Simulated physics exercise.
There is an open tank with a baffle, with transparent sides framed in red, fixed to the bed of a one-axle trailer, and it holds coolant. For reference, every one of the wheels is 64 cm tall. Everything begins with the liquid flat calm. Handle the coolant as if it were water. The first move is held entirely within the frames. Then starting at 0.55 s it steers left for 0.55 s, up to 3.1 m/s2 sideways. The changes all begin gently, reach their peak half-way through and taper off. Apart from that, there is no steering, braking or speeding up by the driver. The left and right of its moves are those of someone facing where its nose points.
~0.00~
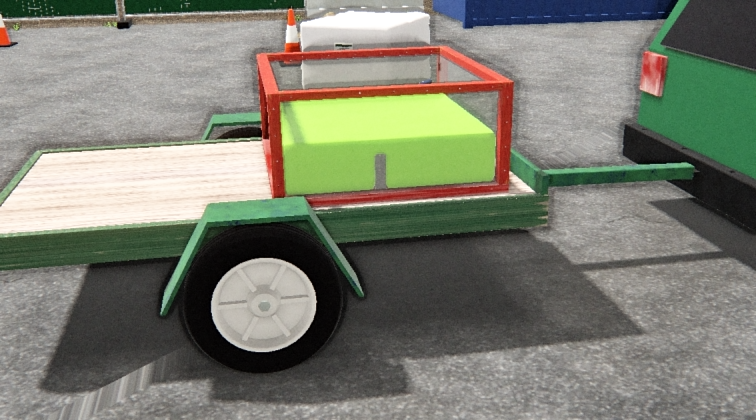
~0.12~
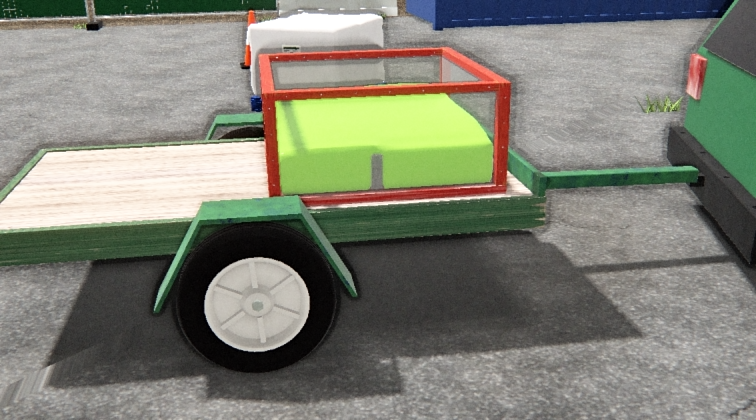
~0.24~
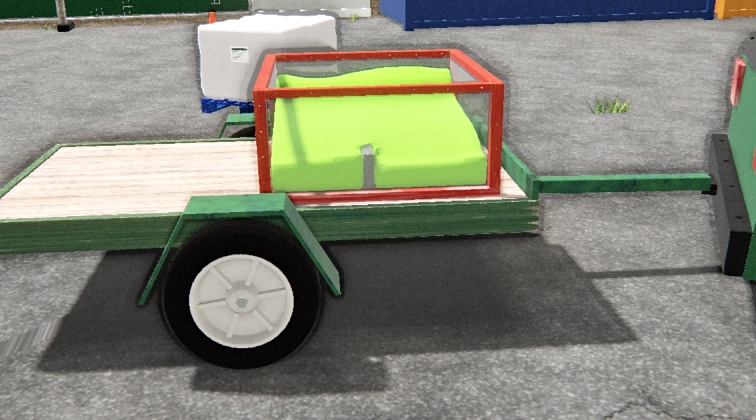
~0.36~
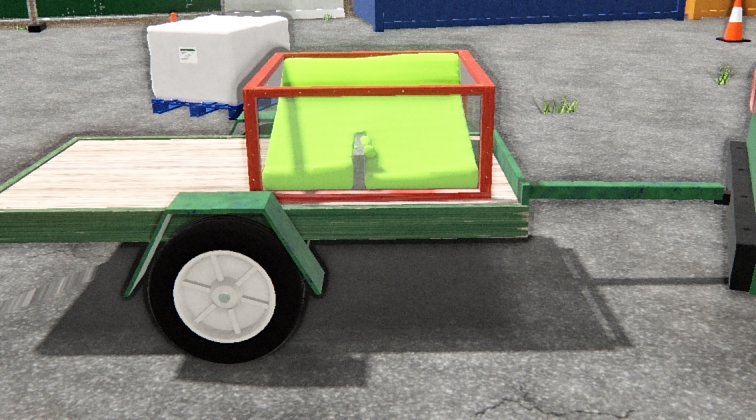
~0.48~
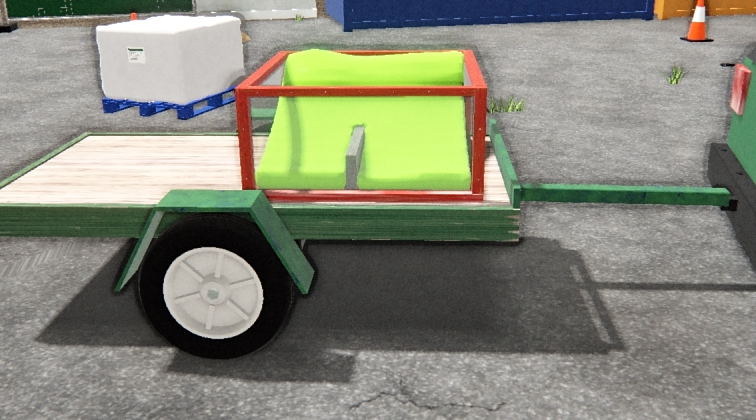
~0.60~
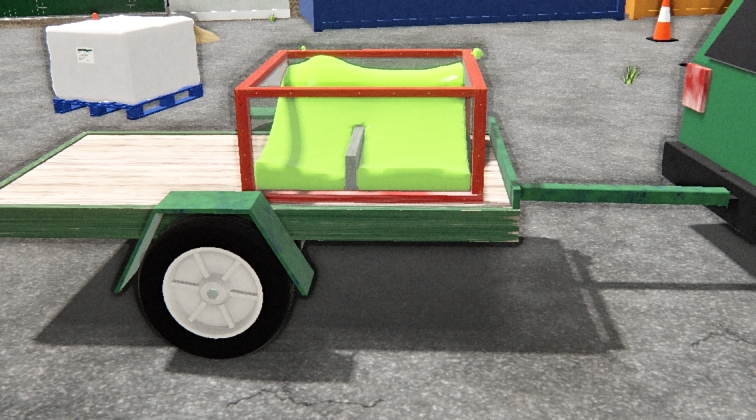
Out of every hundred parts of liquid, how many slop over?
Some 8 in every hundred.
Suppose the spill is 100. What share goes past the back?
About 0 percent.
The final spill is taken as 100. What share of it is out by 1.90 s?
Roughly 50 % of the total.
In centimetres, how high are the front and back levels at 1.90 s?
The level sits near 30 cm in front and near 26 cm behind.
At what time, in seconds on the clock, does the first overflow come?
About 1.5 seconds.
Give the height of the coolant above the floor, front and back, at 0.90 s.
The front stands at 30 cm and the back at 28 cm.
By 0.90 s front 30 cm, middle 32 cm, back 28 cm above the floor; no loss so far.
By 1.40 s front 24 cm, middle 25 cm, back 20 cm above the floor; no loss so far.
By 1.90 s front 29 cm, middle 29 cm, back 26 cm above the floor; the loss stands at 4 per cent, mostly over the front, some over the near side.
By 4.09 s the loss stands at 8 per cent, over the front and the near side, 16 of 210 litres.
